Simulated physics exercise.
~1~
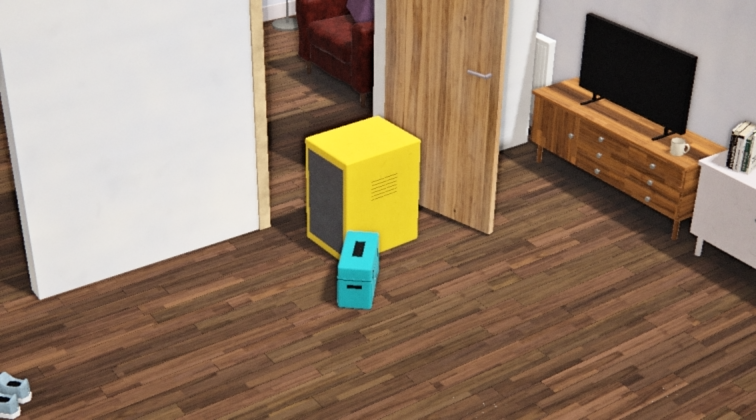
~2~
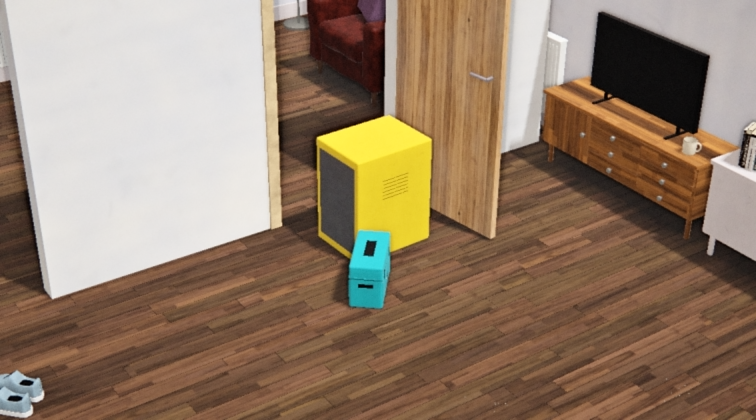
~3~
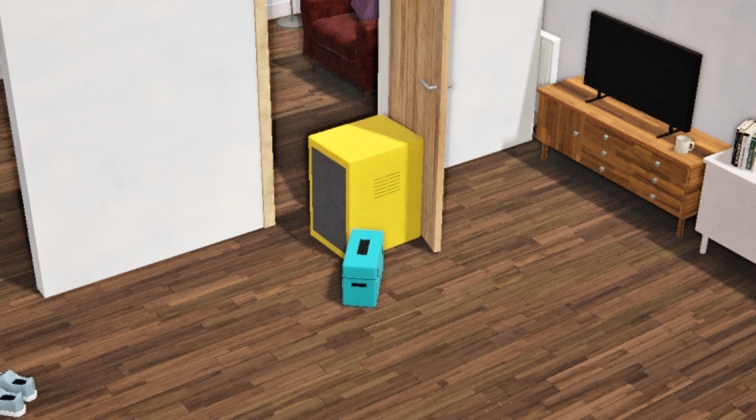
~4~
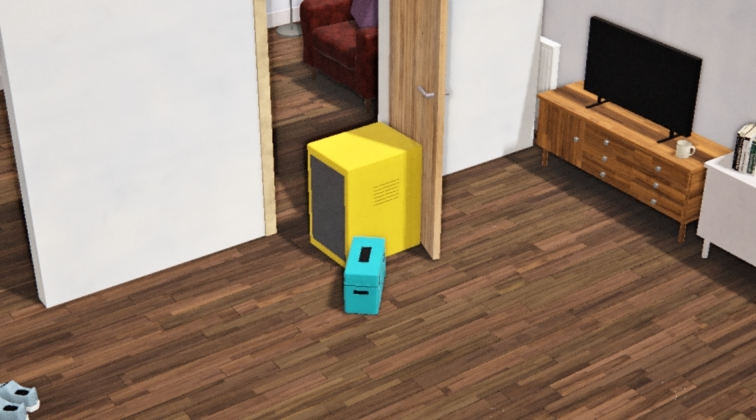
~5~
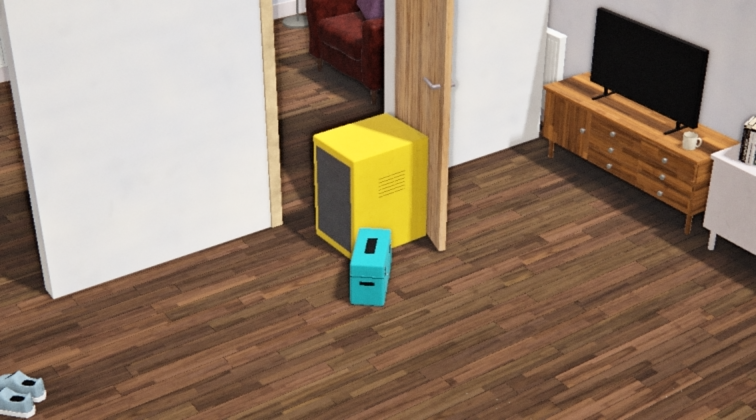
The footage shows an open wooden door beside a yellow appliance with a turquoise toolbox in front of it, as the view sways slightly. The door swings partway toward the appliance, then stays ajar close against its side, while the appliance and toolbox remain in place.
